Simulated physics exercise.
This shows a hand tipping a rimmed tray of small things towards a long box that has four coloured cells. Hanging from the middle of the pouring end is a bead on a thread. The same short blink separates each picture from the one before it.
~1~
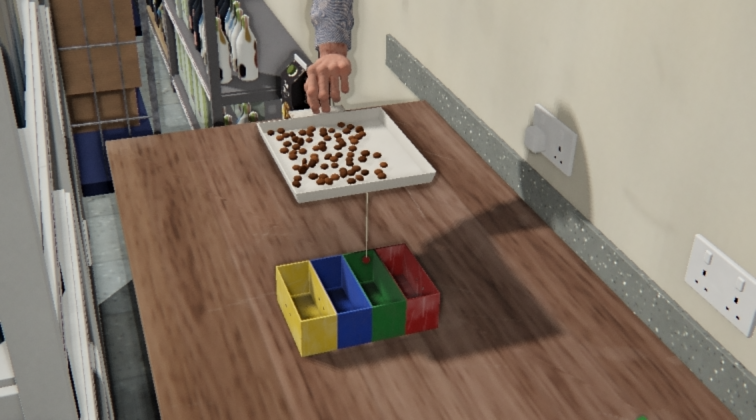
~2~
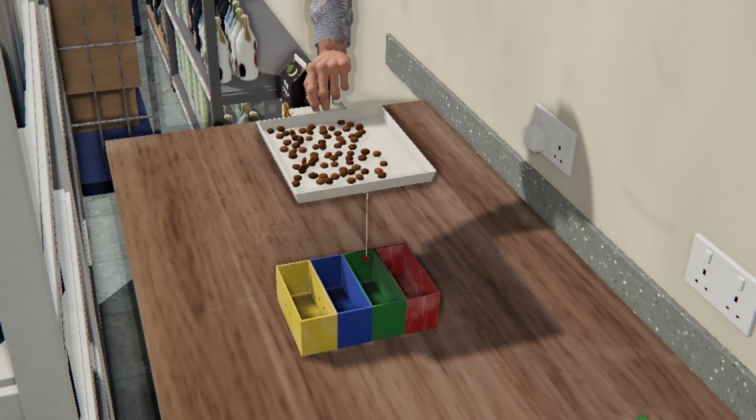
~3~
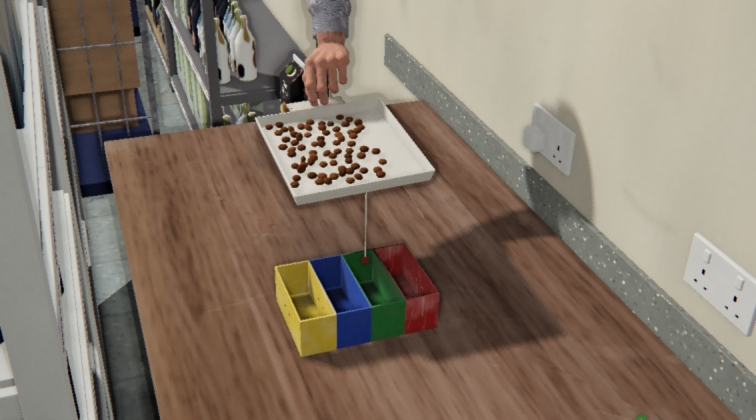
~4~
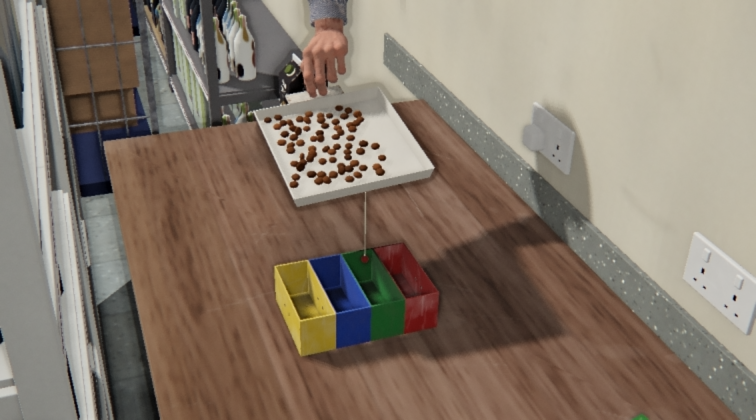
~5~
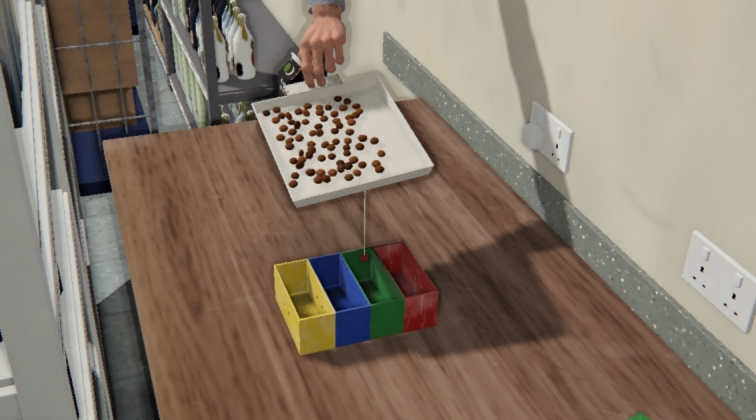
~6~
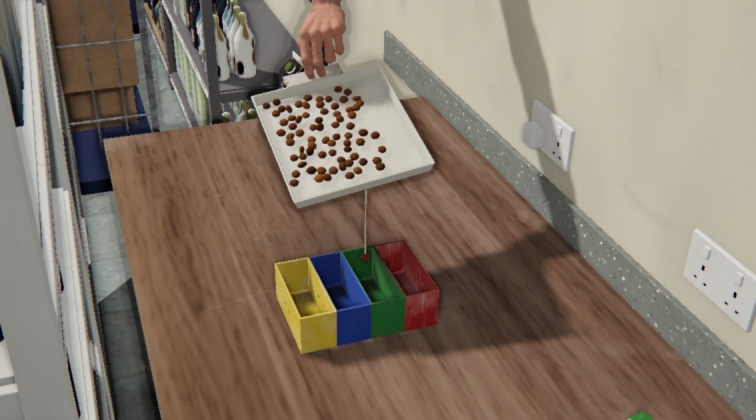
A wooden worktop beside a cream wall with white sockets is seen from above at an angle, with shelving and hanging clothes behind. A hand holds a white rimmed tray of small brown pieces above a box with yellow, blue, green and red cells from left to right, a bead hanging between them. The hand gradually raises the tray's far end, its near edge dipping slightly leftward, while the pieces barely shift.
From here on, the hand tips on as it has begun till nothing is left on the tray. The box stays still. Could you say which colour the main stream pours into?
It pours into the yellow cell.
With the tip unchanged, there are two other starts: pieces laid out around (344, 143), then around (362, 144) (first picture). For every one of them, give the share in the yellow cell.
In order, roughly 60 % and 70 %.
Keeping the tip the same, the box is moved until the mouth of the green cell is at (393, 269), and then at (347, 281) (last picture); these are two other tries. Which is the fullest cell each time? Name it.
The yellow cell, then the blue cell.
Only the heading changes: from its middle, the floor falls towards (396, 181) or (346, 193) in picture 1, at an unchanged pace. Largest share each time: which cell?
First: Red. Second: Yellow.
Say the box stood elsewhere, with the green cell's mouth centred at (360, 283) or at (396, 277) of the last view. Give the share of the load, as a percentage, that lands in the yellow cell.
30, then 50 %.
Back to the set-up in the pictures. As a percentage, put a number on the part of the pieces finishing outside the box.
Near 10 in a hundred.
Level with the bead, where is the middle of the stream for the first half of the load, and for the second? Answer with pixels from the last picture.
(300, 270), then (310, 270).
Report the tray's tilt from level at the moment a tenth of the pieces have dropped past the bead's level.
It's turned some 75 degrees by then.
Soon after the last picture, tray tipped steeply; nearly all on the tray; a small part falling or outside the box.
A little later, tray tipped past a quarter turn; a small part on the tray; about half in the yellow cell; a small part in the blue cell; about a quarter falling or outside the box.
Later still, tray tipped past a quarter turn; most in the yellow cell; about a quarter in the blue cell; a small part falling or outside the box.
At rest, tray tipped past a quarter turn; most in the yellow cell; about a quarter in the blue cell; none in the green cell; none in the red cell; a small part outside the box.
